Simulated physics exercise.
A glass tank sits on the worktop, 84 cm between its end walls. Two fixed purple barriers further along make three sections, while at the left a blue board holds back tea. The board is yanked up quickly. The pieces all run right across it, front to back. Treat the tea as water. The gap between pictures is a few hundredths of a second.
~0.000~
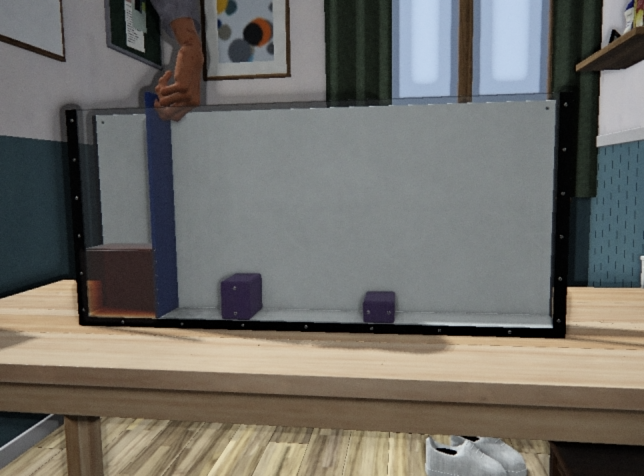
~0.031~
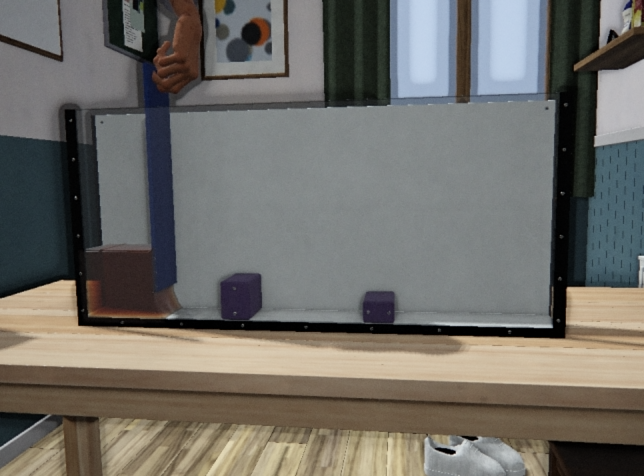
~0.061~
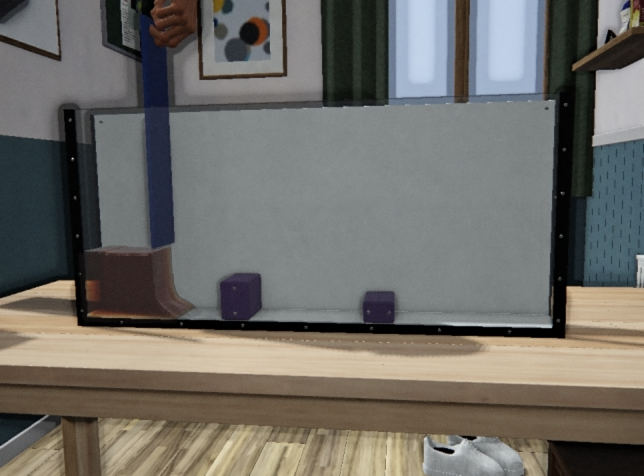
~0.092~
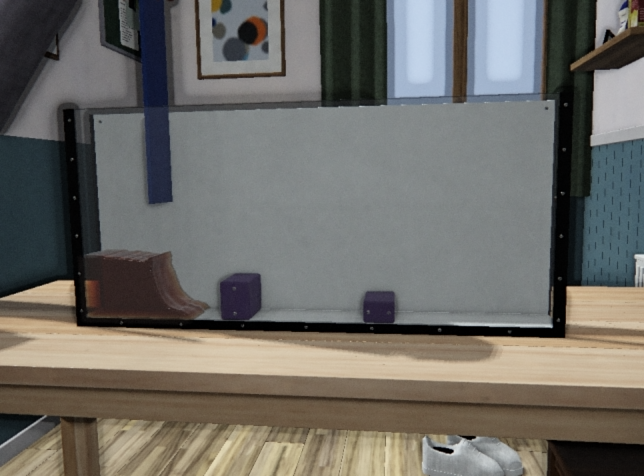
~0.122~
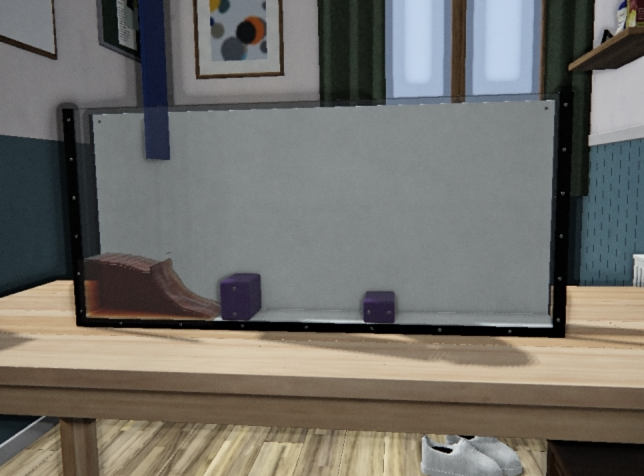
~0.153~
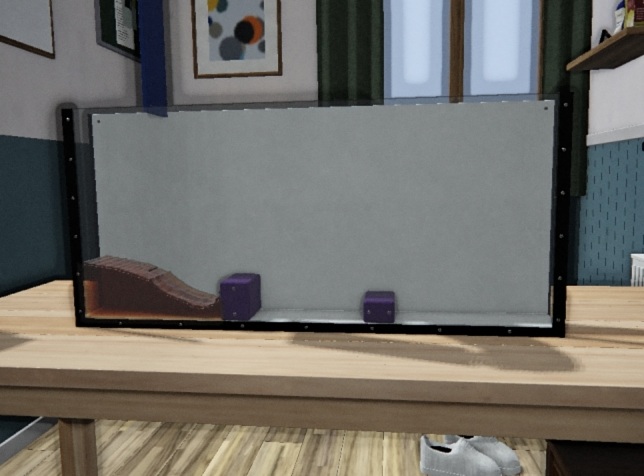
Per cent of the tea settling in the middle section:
Roughly 16 out of 100.
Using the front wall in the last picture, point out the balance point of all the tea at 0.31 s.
Roughly at pixel (162, 294).
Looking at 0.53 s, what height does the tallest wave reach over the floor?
About 13.5 cm.
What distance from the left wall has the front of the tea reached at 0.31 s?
About 28 cm.
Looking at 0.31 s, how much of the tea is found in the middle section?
That share comes to around 0 percent, give or take.
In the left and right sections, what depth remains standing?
Depths: About 5.5 cm, about 0.0 cm.
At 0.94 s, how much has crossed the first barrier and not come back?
Roughly 12 %.
Then, 0.31 s in, the shares are 100, 0 and 0 per cent from left to right.
Then, 0.53 s in, the shares are 90, 10 and 0 per cent from left to right.
Then, 0.94 s in, the shares are 88, 12 and 0 per cent from left to right.
Finally, the split from left to right is 83, 16 and 0 per cent.
